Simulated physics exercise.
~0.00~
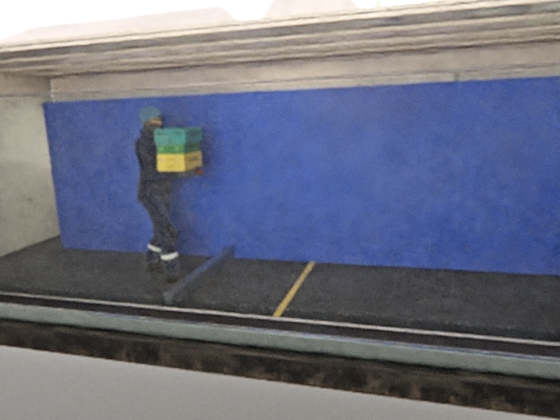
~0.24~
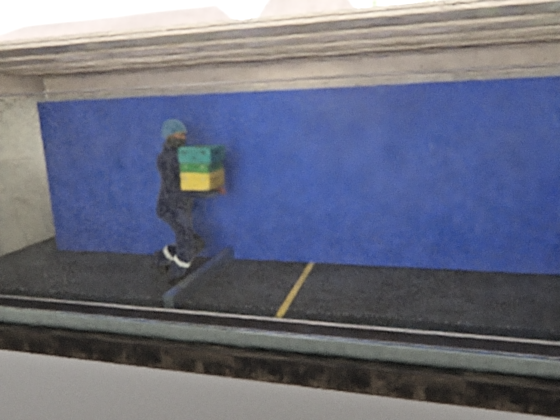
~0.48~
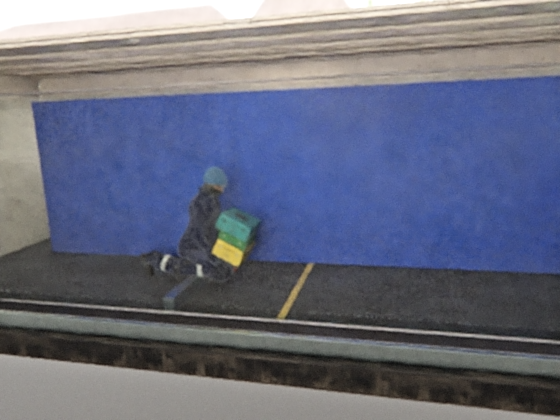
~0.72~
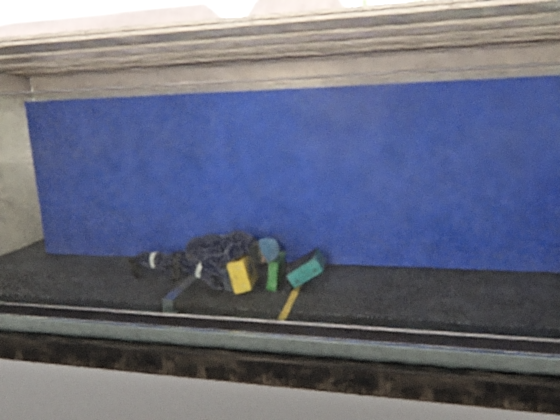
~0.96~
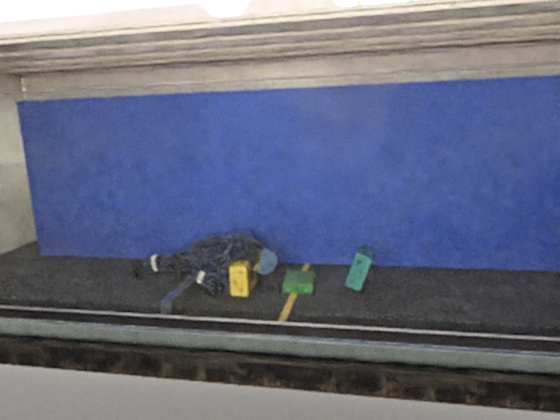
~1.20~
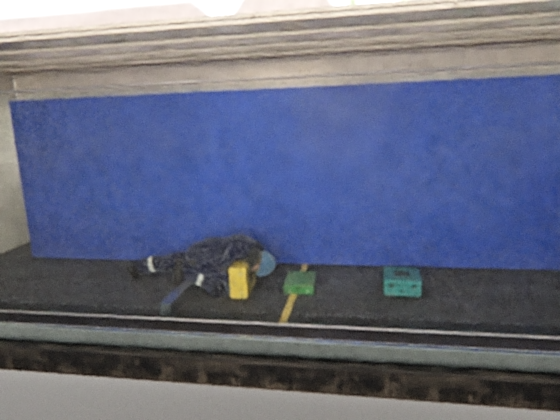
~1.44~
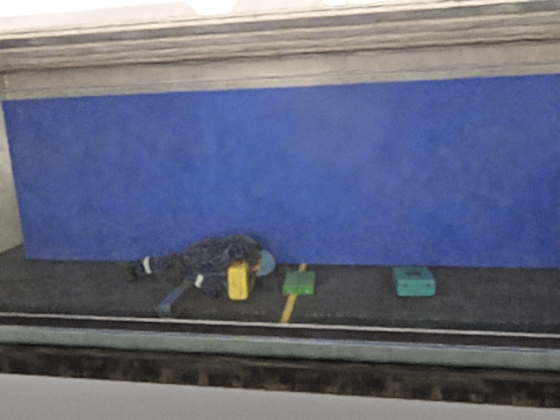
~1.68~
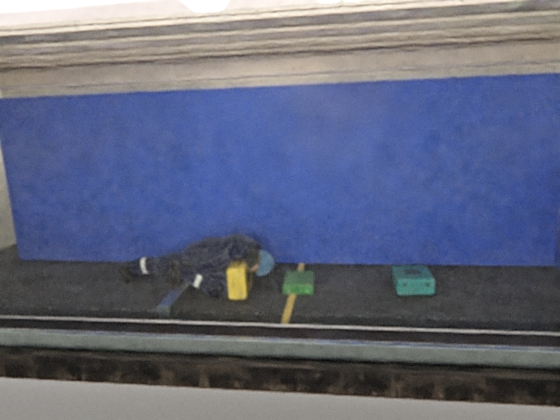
The footage shows a figure in dark clothing carrying stacked teal, green and yellow boxes before a blue wall, then pitching forward to the right and spilling them. The figure lies face down, head and yellow box short of the yellow line, green box on it, teal box beyond.
